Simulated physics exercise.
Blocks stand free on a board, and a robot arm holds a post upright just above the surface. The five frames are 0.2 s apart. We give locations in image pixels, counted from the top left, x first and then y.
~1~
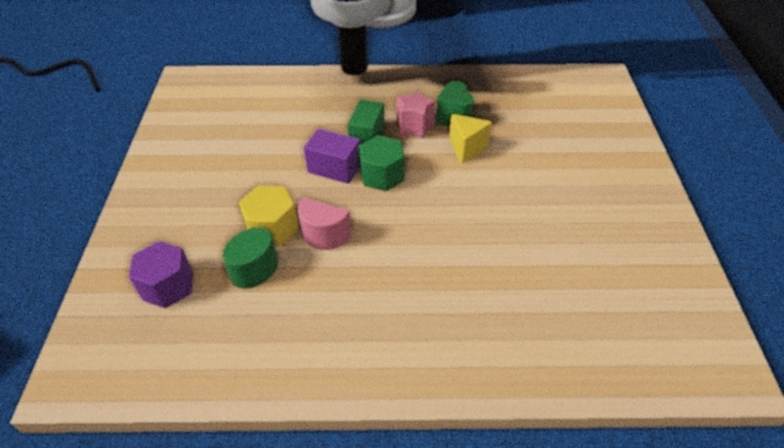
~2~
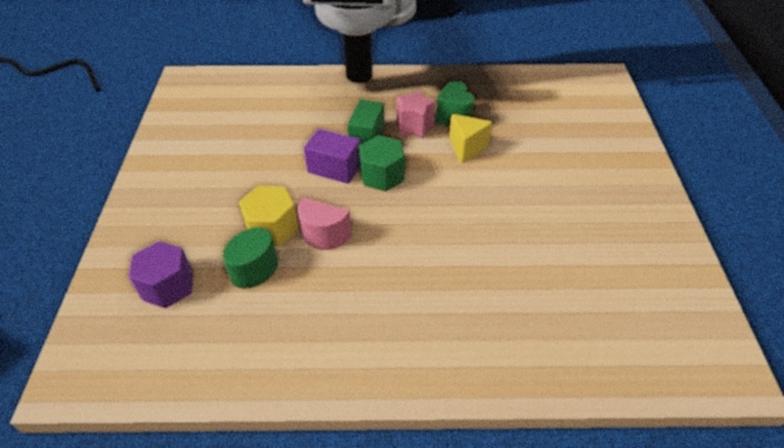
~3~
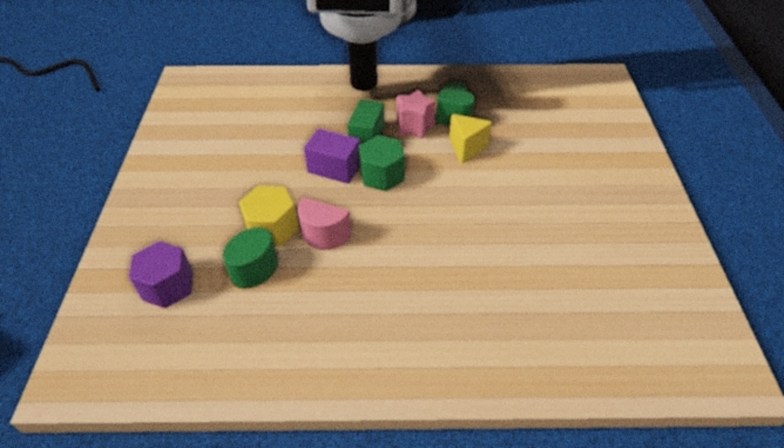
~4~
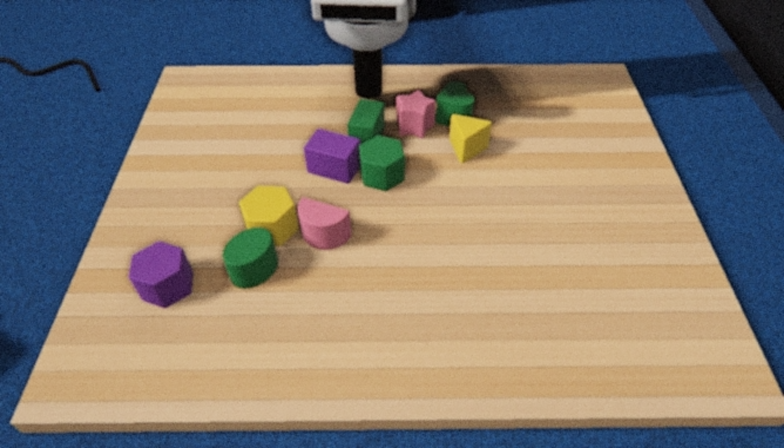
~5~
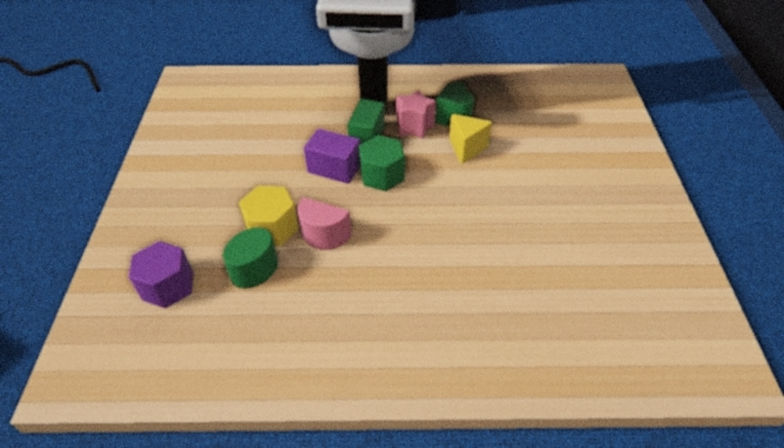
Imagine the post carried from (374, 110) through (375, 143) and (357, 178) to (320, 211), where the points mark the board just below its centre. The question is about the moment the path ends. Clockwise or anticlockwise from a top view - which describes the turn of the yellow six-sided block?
The twist is anticlockwise.
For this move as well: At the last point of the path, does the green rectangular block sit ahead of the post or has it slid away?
I'm fairly sure the green rectangular block rides along ahead of the post to the very end.
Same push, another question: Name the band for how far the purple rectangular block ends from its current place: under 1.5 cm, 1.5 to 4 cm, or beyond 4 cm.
Above 4 cm.
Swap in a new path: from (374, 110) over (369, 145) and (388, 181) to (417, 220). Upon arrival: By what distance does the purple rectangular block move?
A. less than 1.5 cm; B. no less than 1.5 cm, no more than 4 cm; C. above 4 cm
I'll go with B - no less than 1.5 cm, no more than 4 cm.
On the path given first. One third of the way, post (374, 132); purple rectangular block (316, 154), turned 20° clockwise; green rectangular block (355, 140), turned 25° clockwise; green six-sided block (384, 154).
Two thirds of the way, post (356, 167); yellow six-sided block (250, 209), turned 20° anticlockwise; purple rectangular block (277, 173), turned 45° clockwise; green rectangular block (322, 170), turned 50° clockwise; green six-sided block (389, 169), turned 50° anticlockwise.
At the end, post (318, 199); yellow six-sided block (234, 214), turned 45° anticlockwise; purple rectangular block (240, 173), turned 90° clockwise; green rectangular block (271, 191), turned 100° clockwise; green six-sided block (389, 169), turned 55° anticlockwise.
